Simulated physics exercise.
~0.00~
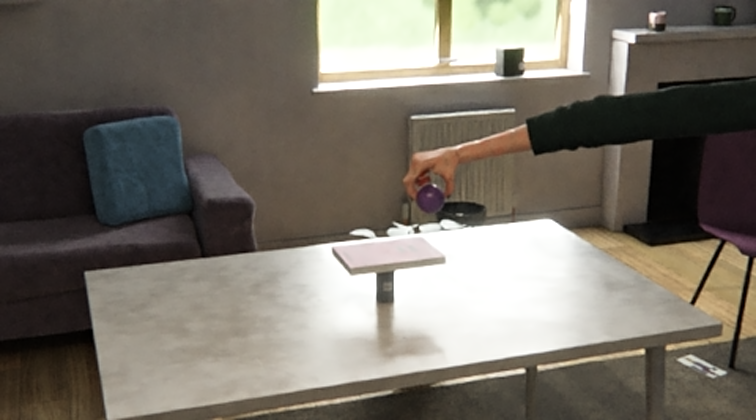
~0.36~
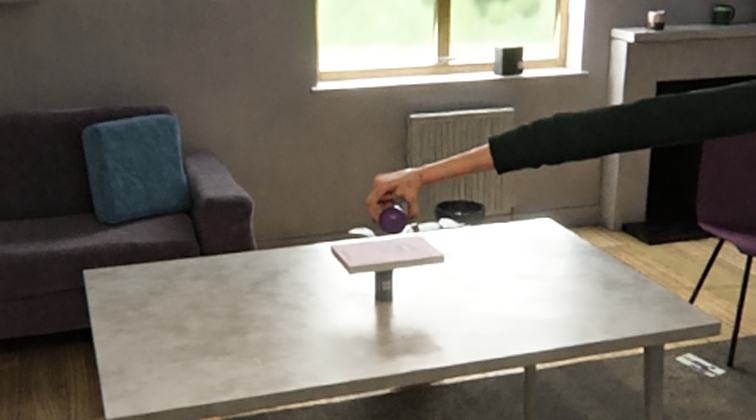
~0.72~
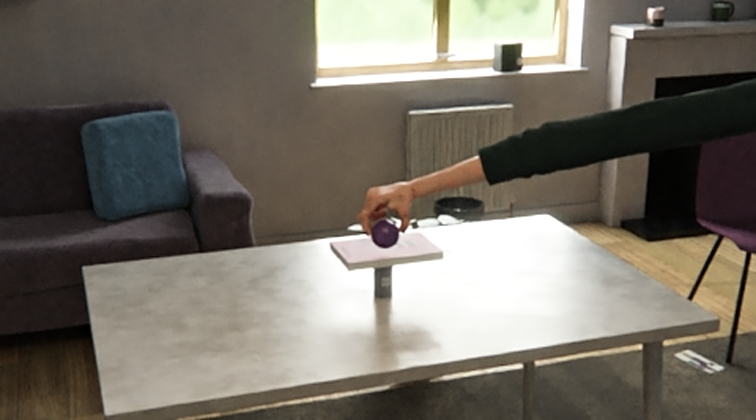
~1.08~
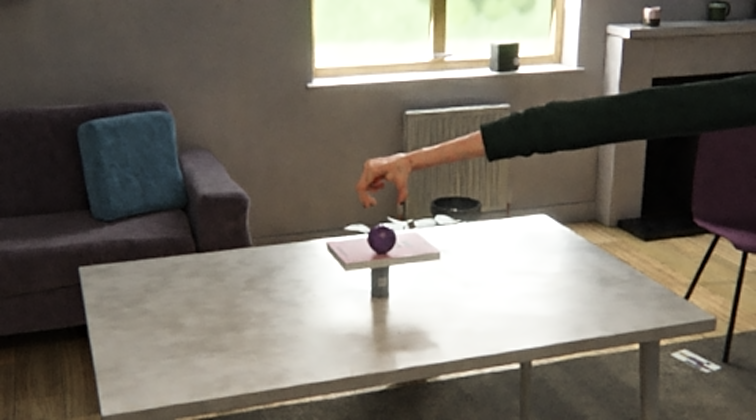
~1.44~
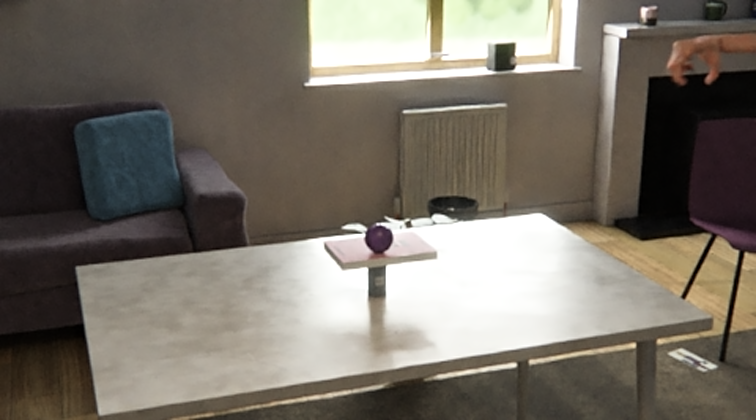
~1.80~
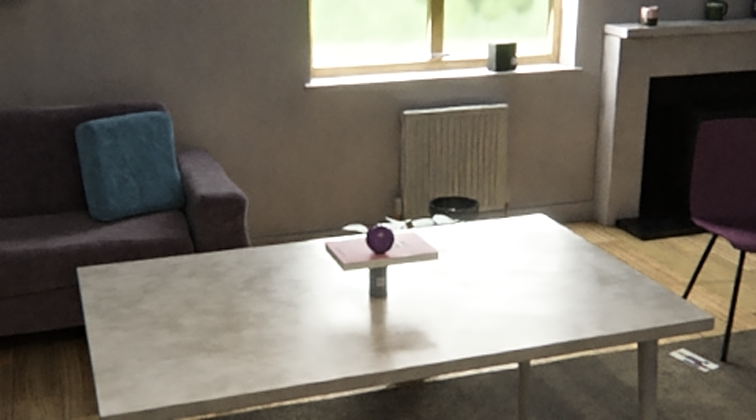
An arm in a dark green sleeve reaches in from the right over a pale table in a living room, seen from slightly above by a gently swaying camera. On the table, a pink book lies flat across a small grey shaker, with a purple sofa and blue cushion at left and a bright window behind. The hand carries a round purple onion left and down, then sets it on the book. The fingers let go and the arm withdraws to the right, out of view. The onion rests still on the book, and the little tower stays balanced.
